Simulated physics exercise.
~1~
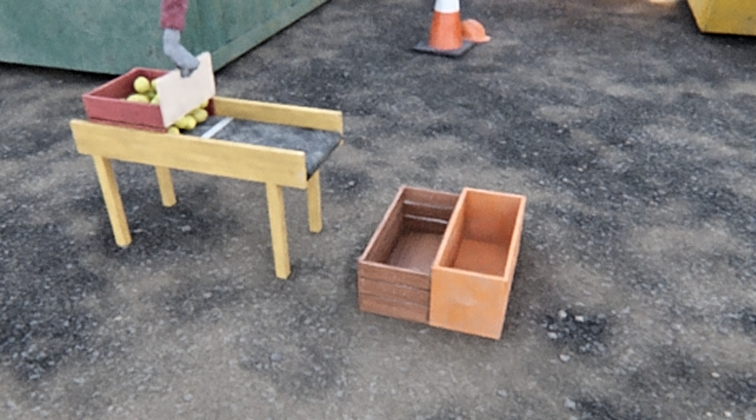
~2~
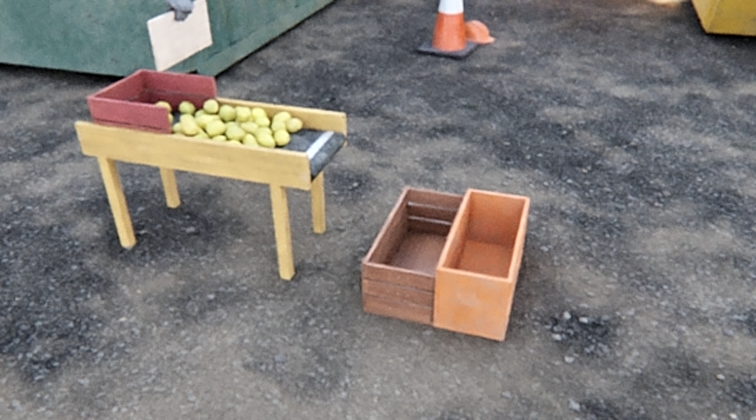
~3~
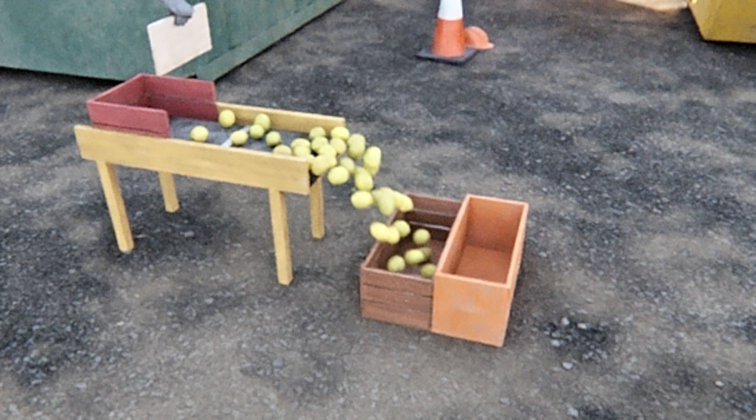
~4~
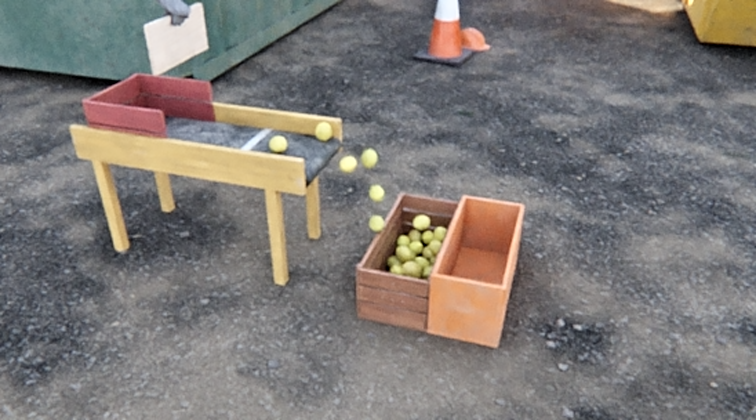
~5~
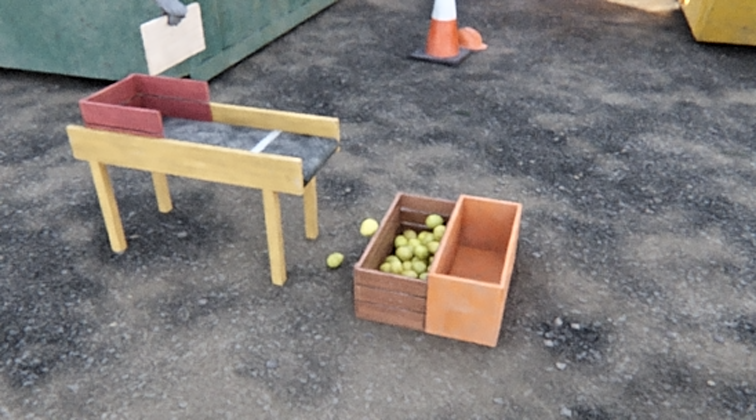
A yellow-framed table with a dark belt stands on rough grey gravel, seen from above by a slightly swaying camera, with a red pen of yellow-green, ball-like fruit at its left end. On the ground to the right sit a brown wooden tote and, beside it, an orange tub, with a traffic cone behind. A gloved hand lifts a pale gate, and the fruit spreads rightward along the belt behind a white stripe. The pieces pour off the end in a stream and drop into the wooden tote. The last few fall shorter, and finally most lie in the tote, two are outside its left side, and the tub stays empty.
